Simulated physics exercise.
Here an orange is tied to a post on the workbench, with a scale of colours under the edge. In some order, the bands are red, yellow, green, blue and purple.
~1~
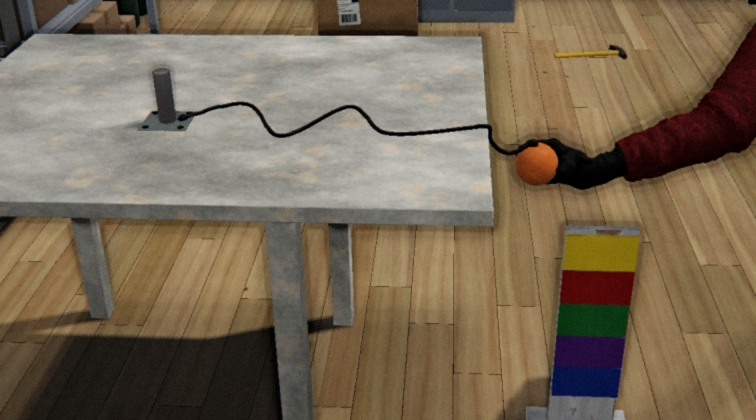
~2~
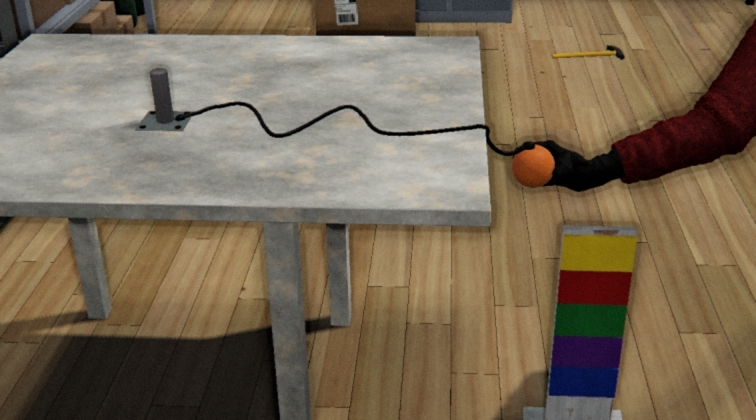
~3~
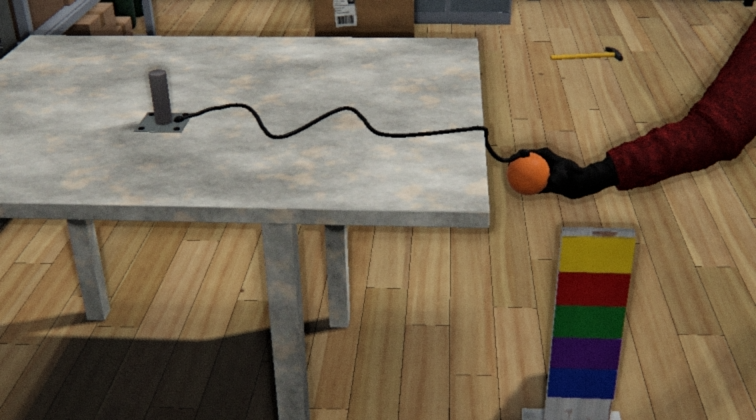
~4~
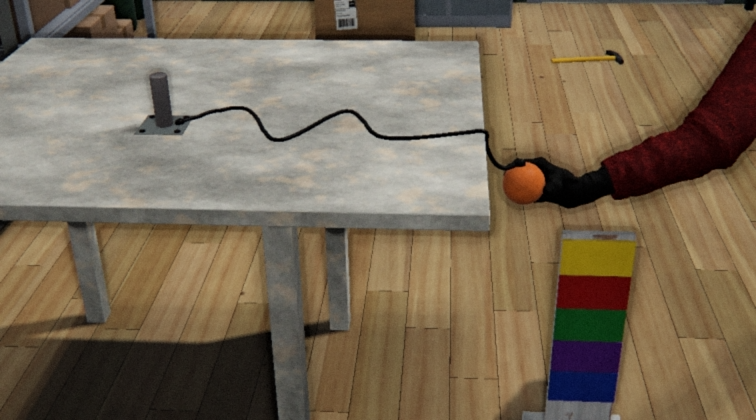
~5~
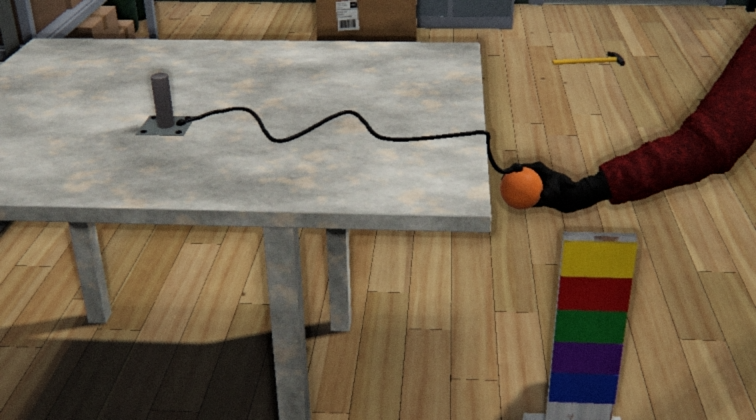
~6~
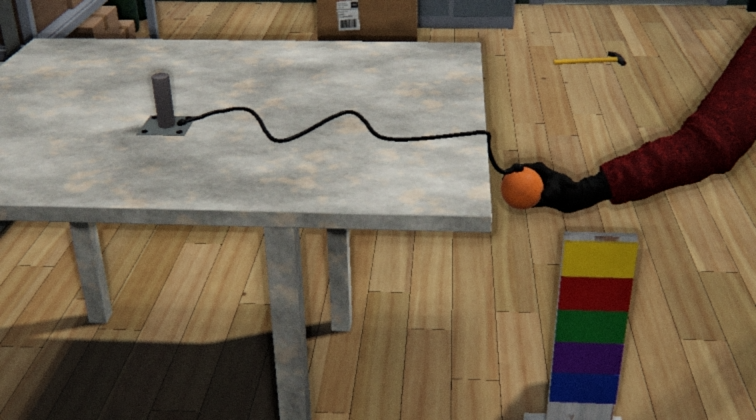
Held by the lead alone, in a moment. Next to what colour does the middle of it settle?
Next to green.
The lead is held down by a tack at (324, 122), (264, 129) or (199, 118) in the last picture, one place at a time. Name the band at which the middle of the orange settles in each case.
Answer: Yellow, red and green, in that order.
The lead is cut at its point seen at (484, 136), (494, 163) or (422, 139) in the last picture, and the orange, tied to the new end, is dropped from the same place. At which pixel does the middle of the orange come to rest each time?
Well, that gives around (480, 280) the first time, (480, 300) the next and (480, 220) the last.
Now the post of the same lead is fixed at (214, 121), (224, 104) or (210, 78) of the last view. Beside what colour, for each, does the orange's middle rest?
Purple, purple, green.
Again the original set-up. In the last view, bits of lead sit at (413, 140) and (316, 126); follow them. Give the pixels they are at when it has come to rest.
Roughly at (485, 195), and the other roughly at (397, 129).
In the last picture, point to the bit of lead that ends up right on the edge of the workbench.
Roughly (367, 124).
Soon after, orange near (512, 298); level with red.
After that, orange near (466, 323); level with green.
And then, orange near (485, 324); level with green.
In the end, orange near (478, 326); level with green. Its middle rests at the green band.
